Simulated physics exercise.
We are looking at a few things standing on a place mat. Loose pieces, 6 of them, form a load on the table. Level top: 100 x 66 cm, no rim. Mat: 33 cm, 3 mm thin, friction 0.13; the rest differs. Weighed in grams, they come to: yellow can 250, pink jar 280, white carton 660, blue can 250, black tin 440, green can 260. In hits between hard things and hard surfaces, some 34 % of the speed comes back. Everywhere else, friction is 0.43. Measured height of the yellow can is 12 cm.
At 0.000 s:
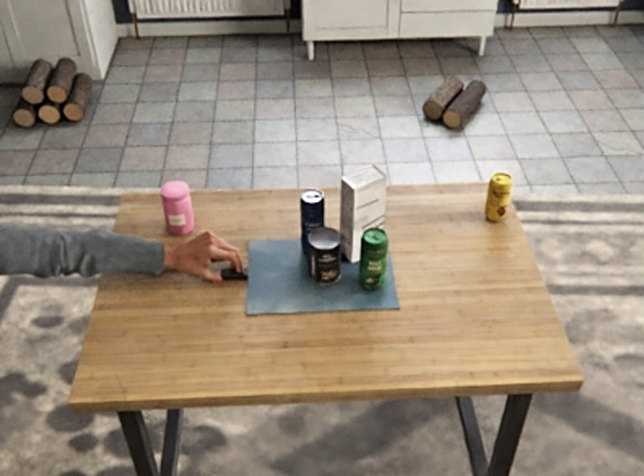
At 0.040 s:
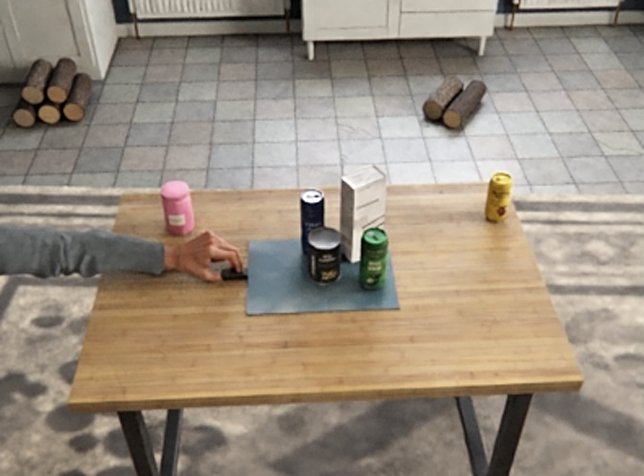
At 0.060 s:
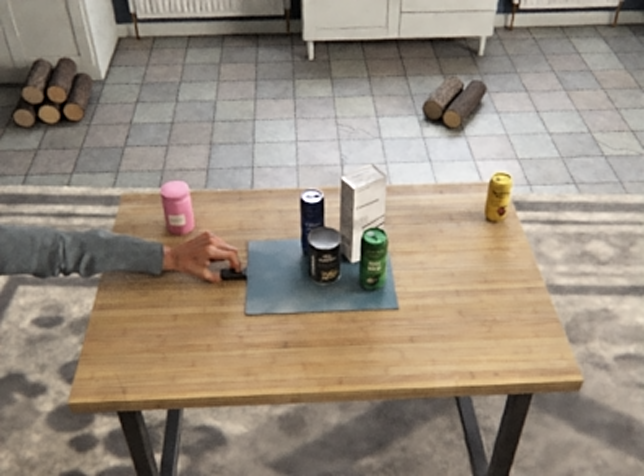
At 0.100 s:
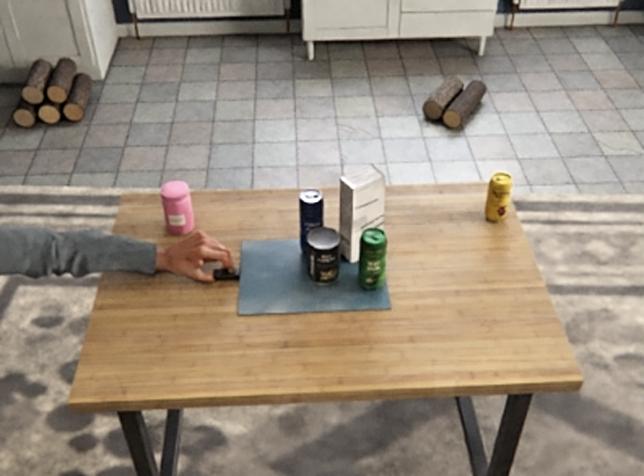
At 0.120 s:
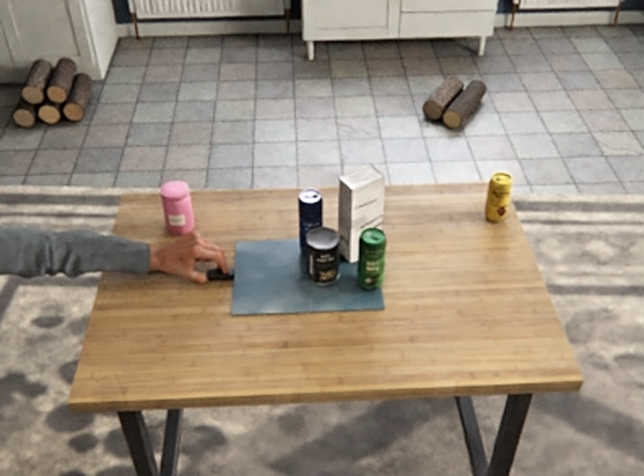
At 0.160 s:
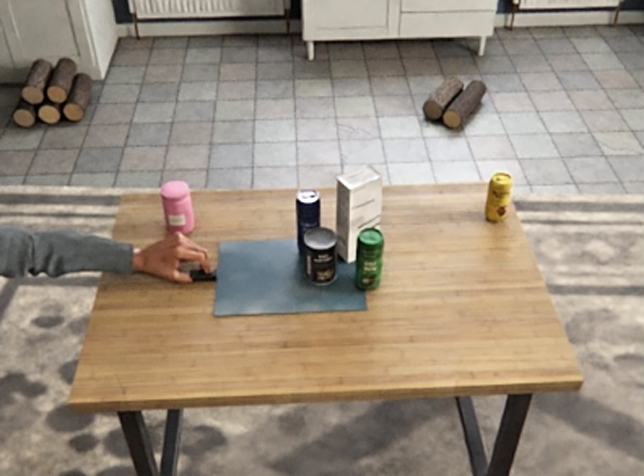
A hand pulls the place mat left, sliding it beneath several items that shift only slightly.
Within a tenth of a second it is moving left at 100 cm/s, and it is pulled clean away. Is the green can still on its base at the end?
Looks like it pulls through.
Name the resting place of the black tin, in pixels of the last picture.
About (295, 258).
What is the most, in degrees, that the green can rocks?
About 2°.
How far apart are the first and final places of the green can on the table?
Roughly 2 centimetres.
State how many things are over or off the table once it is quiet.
Count: 1.
By 0.26 s, 17 cm of pull; green can 2 cm from its spot near (363, 261); blue can 3 cm from its spot; black tin 3 cm from its spot.
By 0.46 s, 37 cm of pull; green can 2 cm from its spot near (364, 261); blue can tilted 9°; black tin 7 cm from its spot.
By 0.76 s, 67 cm of pull; green can 2 cm from its spot near (365, 262); blue can tilted 20°; black tin 7 cm from its spot.
By 1.16 s, 86 cm of pull; green can 2 cm from its spot near (365, 262); blue can on its side; black tin 7 cm from its spot.
When it is over (1.7 s), lying over on the table, blue can; not toppled but over 6 cm from the start, black tin; the other 4 within 6 cm of the start. End places, in pixels of the last picture, green can near (365, 262).
